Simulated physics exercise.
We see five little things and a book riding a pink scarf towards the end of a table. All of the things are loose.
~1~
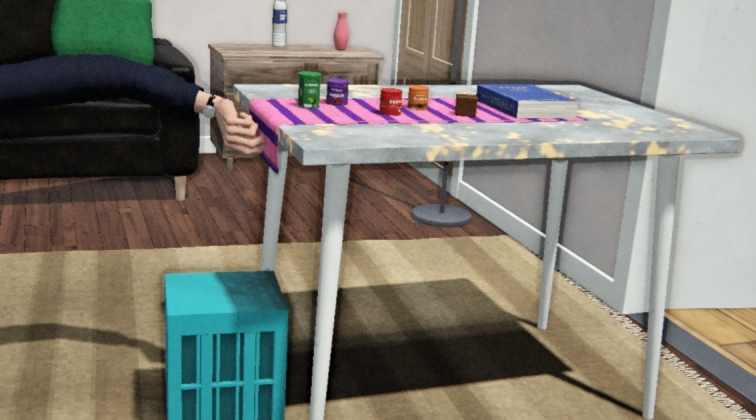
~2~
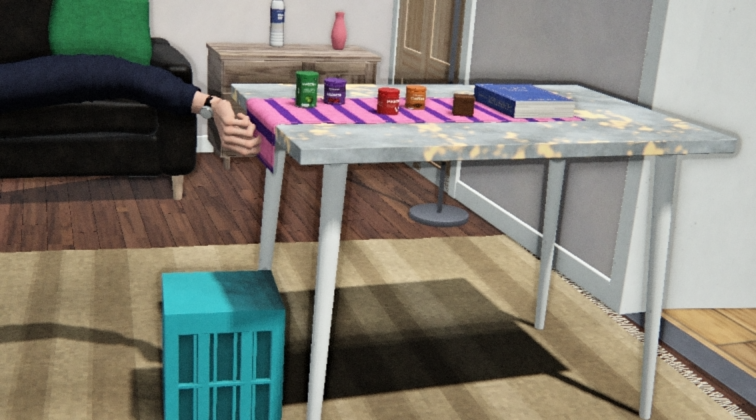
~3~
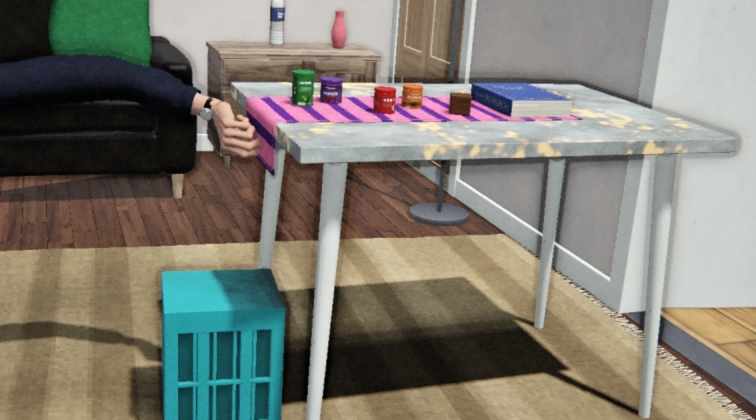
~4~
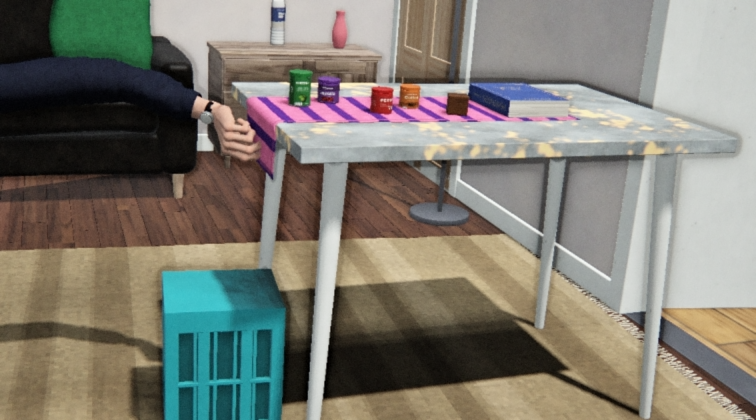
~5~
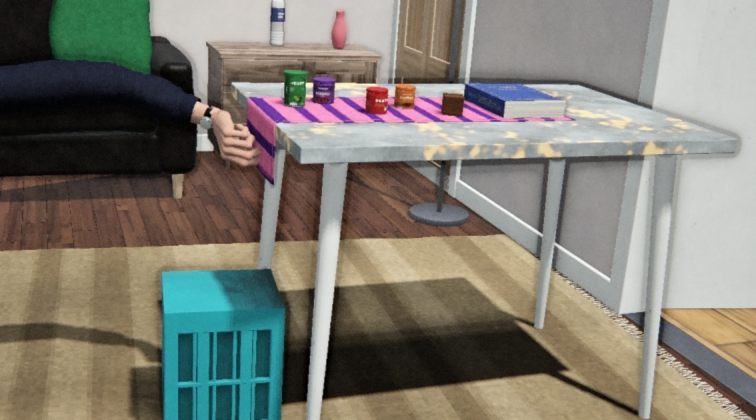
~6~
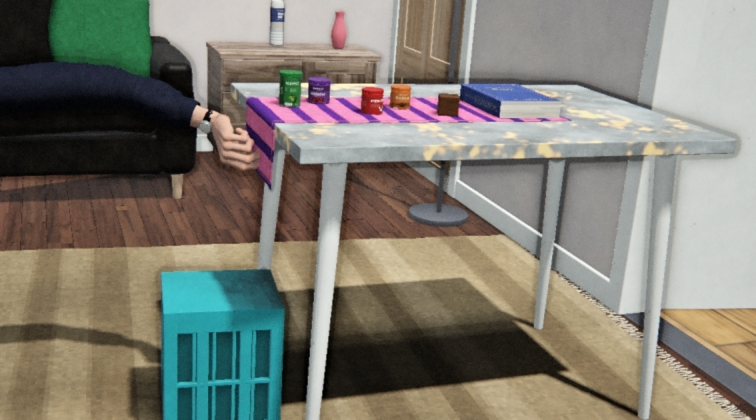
A hand slowly pulls a pink striped scarf left, carrying small containers and a blue book.
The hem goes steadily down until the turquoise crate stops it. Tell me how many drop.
Three things are going to come down.
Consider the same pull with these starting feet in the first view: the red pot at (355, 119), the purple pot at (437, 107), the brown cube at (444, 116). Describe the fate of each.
In the end the red pot is no longer up there, the purple pot is still up there and the brown cube is still up there.
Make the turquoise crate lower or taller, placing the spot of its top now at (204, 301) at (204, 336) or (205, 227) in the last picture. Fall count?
Respectively 4 and 1.
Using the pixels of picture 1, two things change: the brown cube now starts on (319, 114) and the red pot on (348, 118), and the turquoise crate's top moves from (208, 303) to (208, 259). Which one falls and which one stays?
As for the brown cube, it leaves the top; as for the red pot, it leaves the top.
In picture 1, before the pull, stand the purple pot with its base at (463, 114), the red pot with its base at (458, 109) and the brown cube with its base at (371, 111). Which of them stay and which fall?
Looks like the purple pot hangs in there, the red pot hangs in there, and the brown cube ends up down.
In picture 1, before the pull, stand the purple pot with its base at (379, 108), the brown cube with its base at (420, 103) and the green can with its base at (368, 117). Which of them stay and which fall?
The purple pot falls; the brown cube remains up; the green can falls.
Early on, hem near (255, 212); green can gone.
Midway, hem near (252, 256); green can and purple pot gone.
Near the end, hem on the crate; green can, purple pot and red pot gone.
Finally, hem on the crate; green can, purple pot and red pot gone. Over the edge go three.
